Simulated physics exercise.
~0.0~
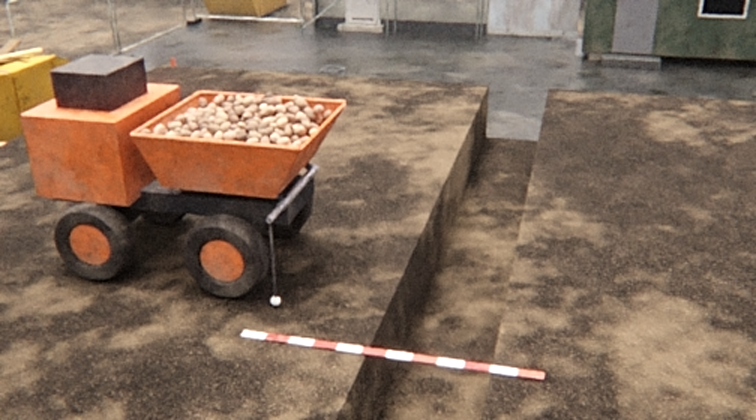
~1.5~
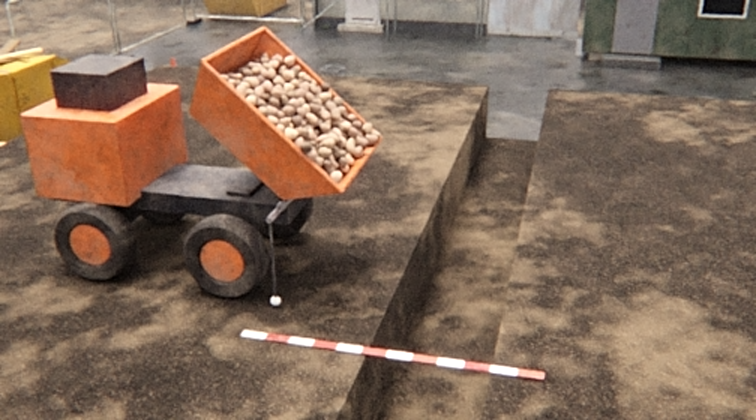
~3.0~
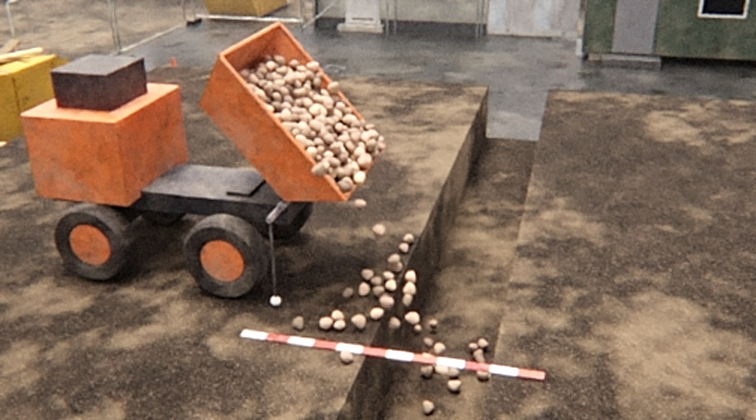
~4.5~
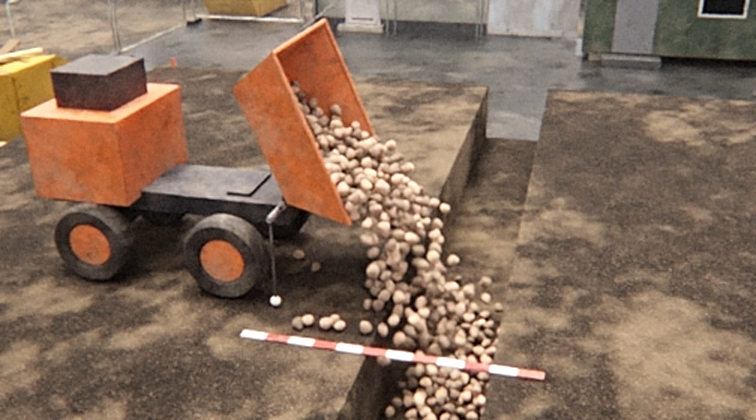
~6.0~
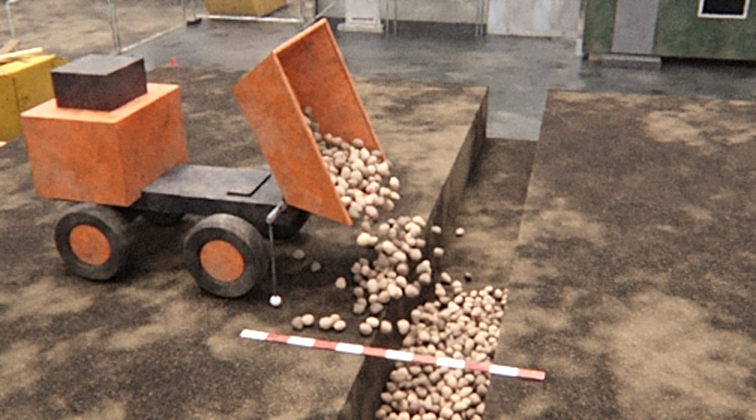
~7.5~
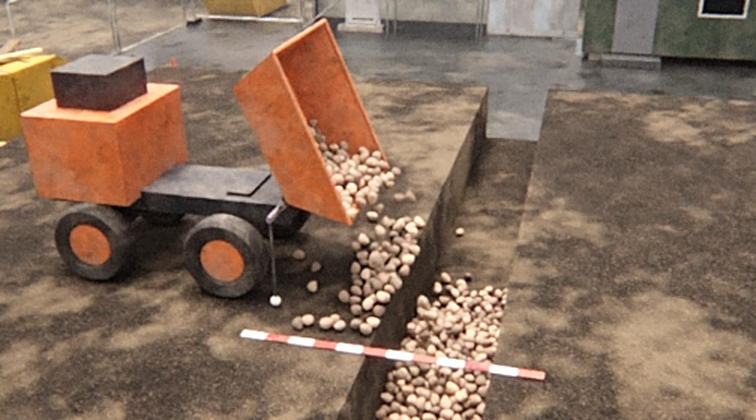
We see an orange dumper tip its stone-filled body up beside a trench, and the stones slide out over the edge behind a red and white staff. Most end up piled in the trench, with some left on the near ground and some in the raised body.
